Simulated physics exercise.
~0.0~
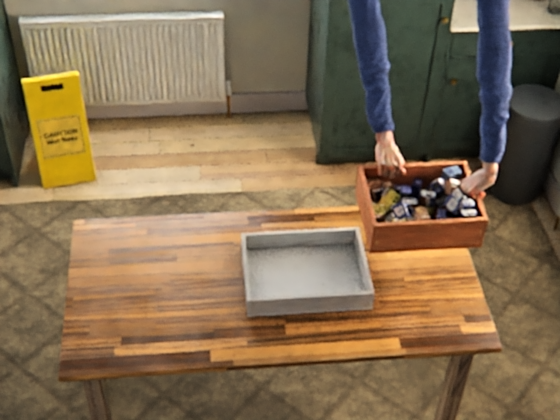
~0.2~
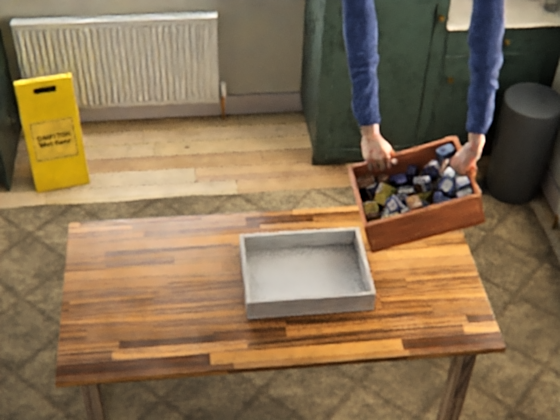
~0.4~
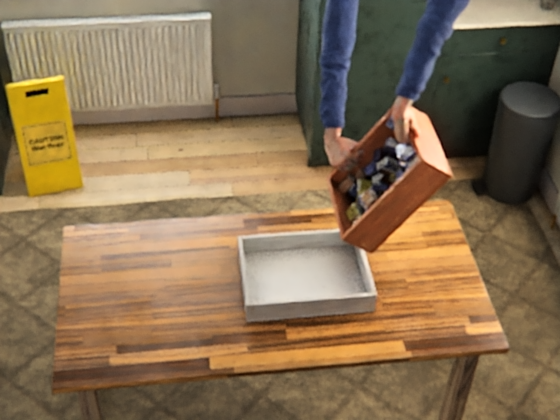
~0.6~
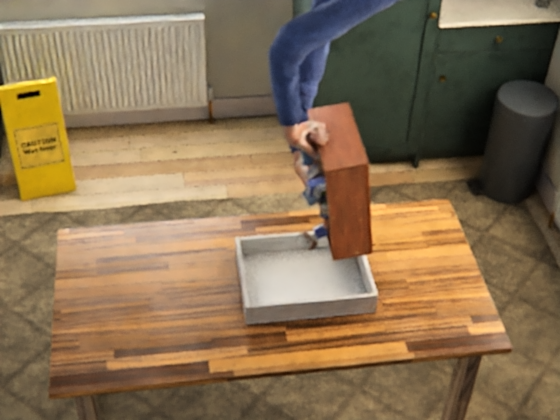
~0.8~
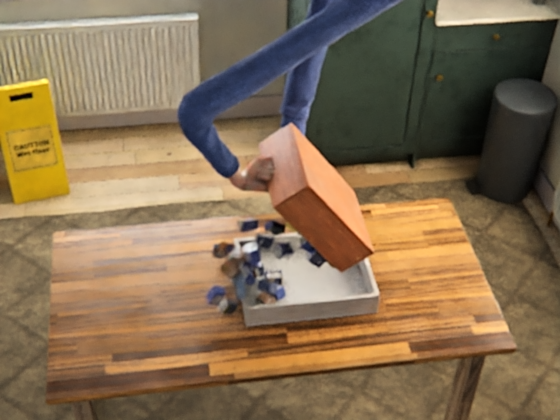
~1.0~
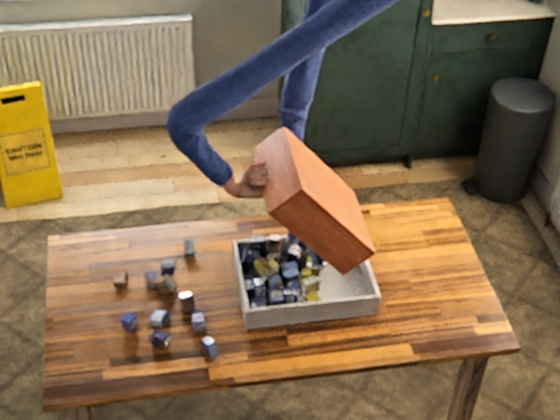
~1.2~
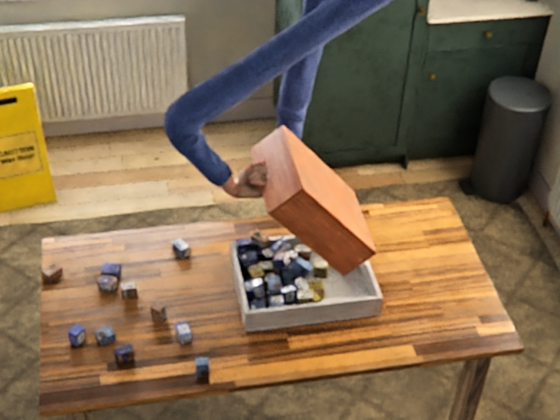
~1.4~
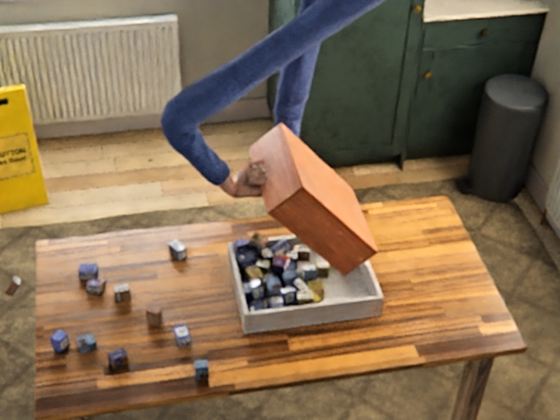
At first, two hands in blue sleeves hold an orange-brown box full of small blocks at the right end of a wooden table, beside a pale, empty tray. They lift the box slightly and tilt it leftward over the tray, the blocks still inside. As it tips past upright, blocks begin to drop, then pour out in a rush, some landing beyond the tray's left edge. The stray blocks scatter leftward across the tabletop, and one goes off the left end. Finally, the box stays tipped above the tray, which holds most of the blocks.
